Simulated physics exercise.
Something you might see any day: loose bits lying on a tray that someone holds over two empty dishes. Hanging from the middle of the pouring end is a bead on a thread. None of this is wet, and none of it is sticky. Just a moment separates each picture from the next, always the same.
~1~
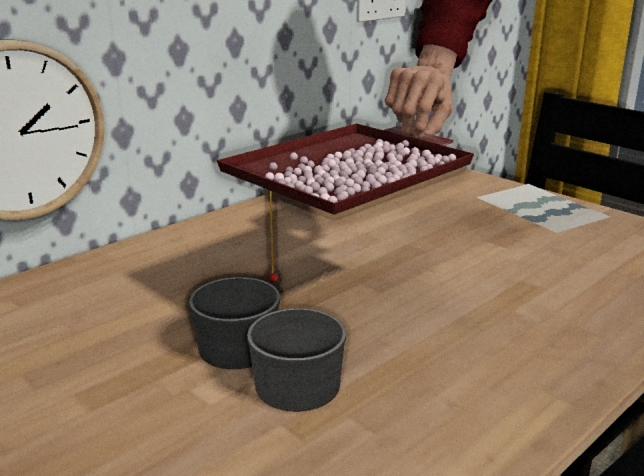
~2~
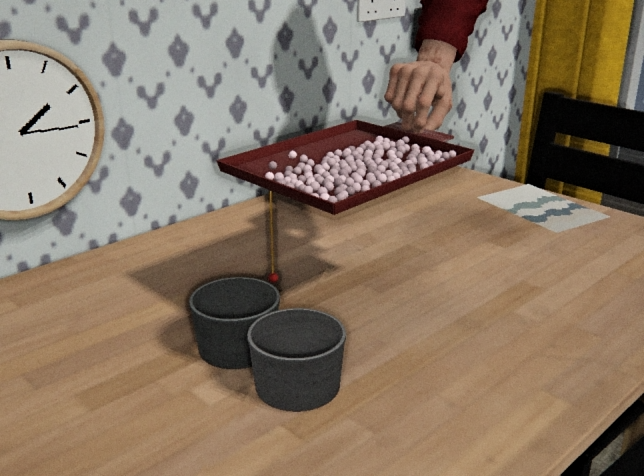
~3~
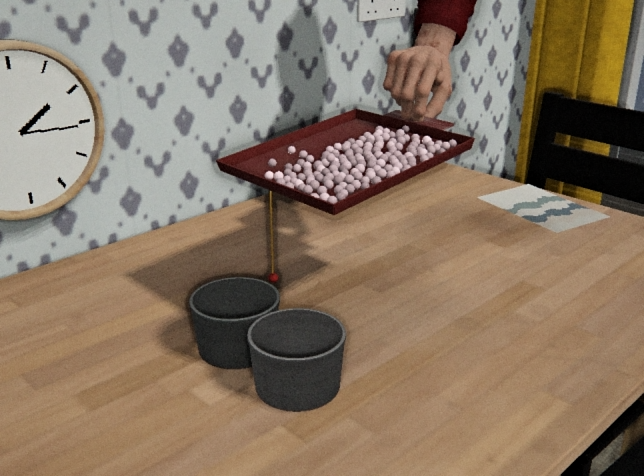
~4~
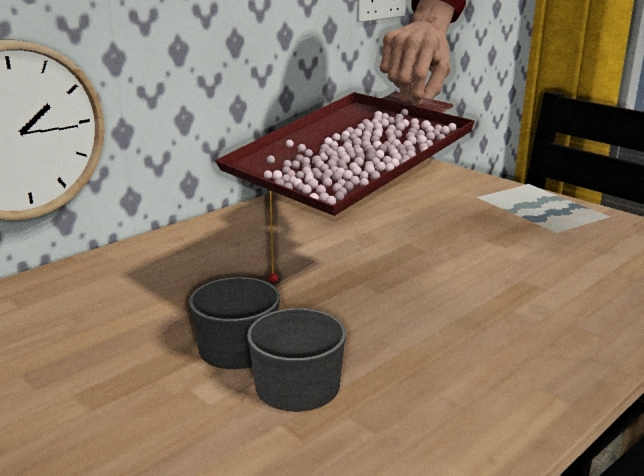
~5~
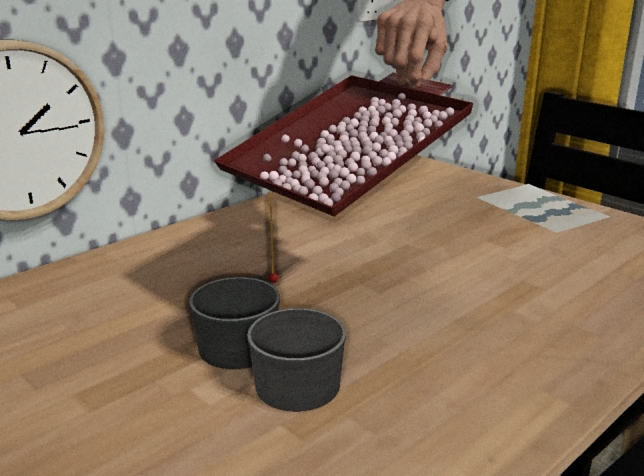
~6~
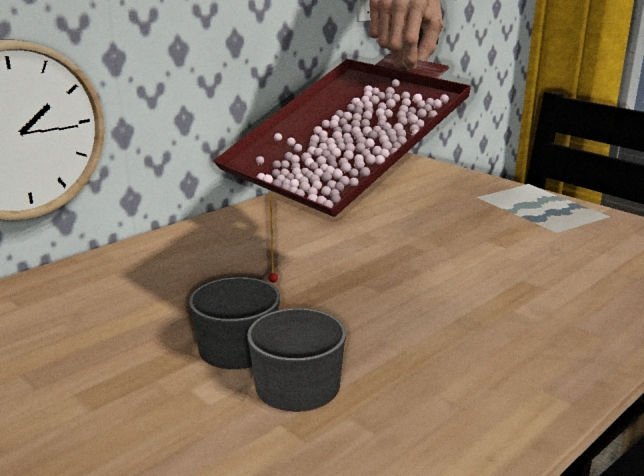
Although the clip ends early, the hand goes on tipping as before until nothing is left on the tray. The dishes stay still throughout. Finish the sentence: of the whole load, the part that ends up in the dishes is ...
... more than half.
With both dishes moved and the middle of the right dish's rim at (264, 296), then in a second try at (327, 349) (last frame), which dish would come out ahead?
Try 1: The rightmost dish; try 2: The leftmost dish.
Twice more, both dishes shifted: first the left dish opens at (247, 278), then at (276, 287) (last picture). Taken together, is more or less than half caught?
The dishes end up with the lesser share in the first try and the lesser share in the second.
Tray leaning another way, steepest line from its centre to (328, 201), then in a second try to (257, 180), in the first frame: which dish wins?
Rightward dish for the first, Leftward dish for the second.
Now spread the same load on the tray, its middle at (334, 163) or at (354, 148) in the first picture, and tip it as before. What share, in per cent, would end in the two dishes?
80 per cent for the first try, 60 per cent for the second.
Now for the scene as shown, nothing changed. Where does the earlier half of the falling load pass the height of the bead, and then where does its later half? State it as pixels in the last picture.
Early-half point (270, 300); late-half point (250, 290).
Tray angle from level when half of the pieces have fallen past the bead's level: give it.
At roughly 90°.
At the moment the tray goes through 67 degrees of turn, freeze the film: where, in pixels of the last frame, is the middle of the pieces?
Near (286, 185).
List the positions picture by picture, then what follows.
The first picture shows corners of the pouring end at (220, 160) and (334, 202), level; middle of the load at (360, 168), sugar pearls; left dish at (201, 334); right dish at (261, 373); bead on its thread at (273, 278).
The second picture shows corners of the pouring end at (220, 160) and (334, 202), level; middle of the load at (360, 166).
The third picture shows corners of the pouring end at (220, 160) and (334, 203), tipped barely, level across its low end; middle of the load at (360, 160).
The fourth picture shows corners of the pouring end at (219, 160) and (333, 204), tipped a little, level across its low end; middle of the load at (359, 152).
The fifth picture shows corners of the pouring end at (218, 160) and (332, 205), tipped clearly, level across its low end; middle of the load at (355, 145), a small part on the move.
The sixth picture shows corners of the pouring end at (217, 160) and (331, 207), tipped clearly, level across its low end; middle of the load at (348, 142), nearly all on the move; left dish at (201, 334); right dish at (261, 373).
Soon, tray tipped steeply; most on the tray; a small part in the right dish; a stray few in the left dish; about a quarter in the air.
A while on, tray tipped past a quarter turn; a stray few on the tray; about a third in the right dish; about a third in the left dish; a small part outside both; a small part in the air.
Towards the end, tray tipped past a quarter turn; about a third in the right dish; about half in the left dish; a small part outside both.
Finally, tray tipped past a quarter turn; about a third in the right dish; about half in the left dish; a small part outside both.
